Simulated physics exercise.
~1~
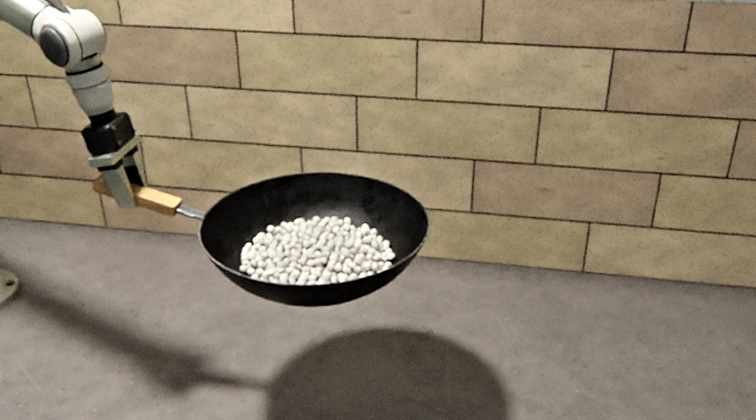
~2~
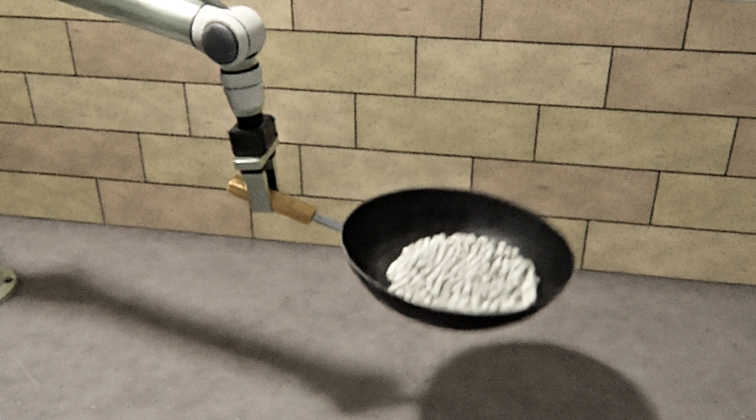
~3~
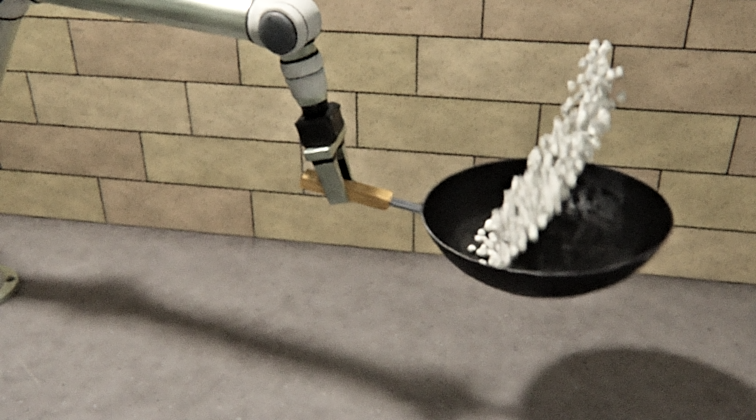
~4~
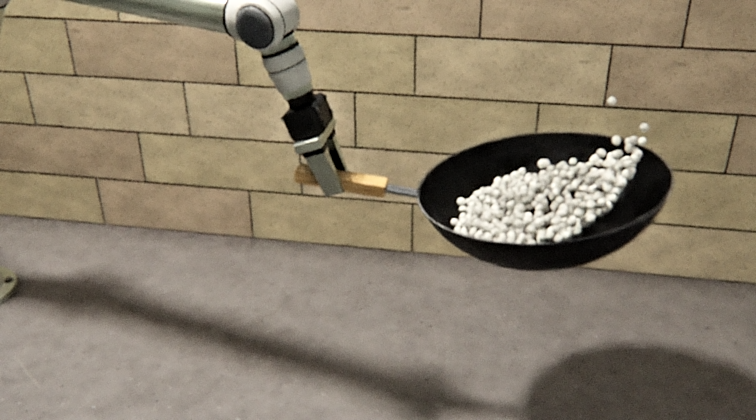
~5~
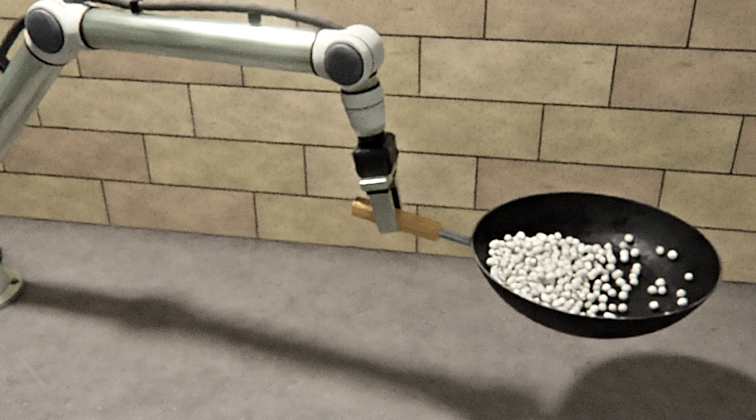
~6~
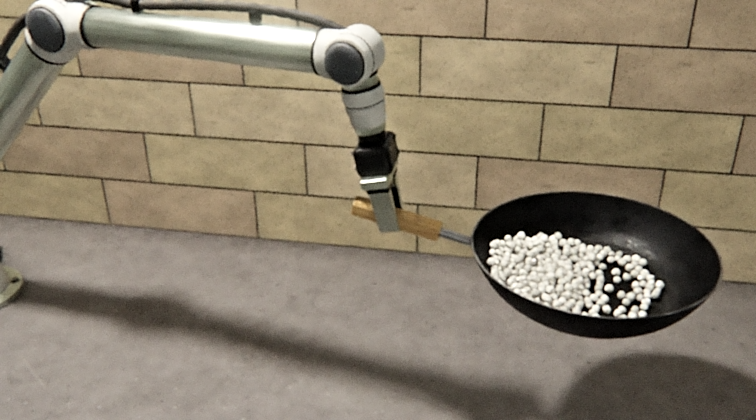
A black frying pan heaped with small white beads hangs from a robot arm's gripper by its wooden handle, above a grey surface before a tan brick wall, seen from the front and slightly above. The white and grey arm sweeps the pan to the right, its shadow following below. The beads then fly up in a slanting stream over the pan's far side. The pan rises slightly, tilted, and catches most of them as a few hang above the rim. It moves right and lowers, levelling out, and finally stays still with the beads gathered mostly on the left.
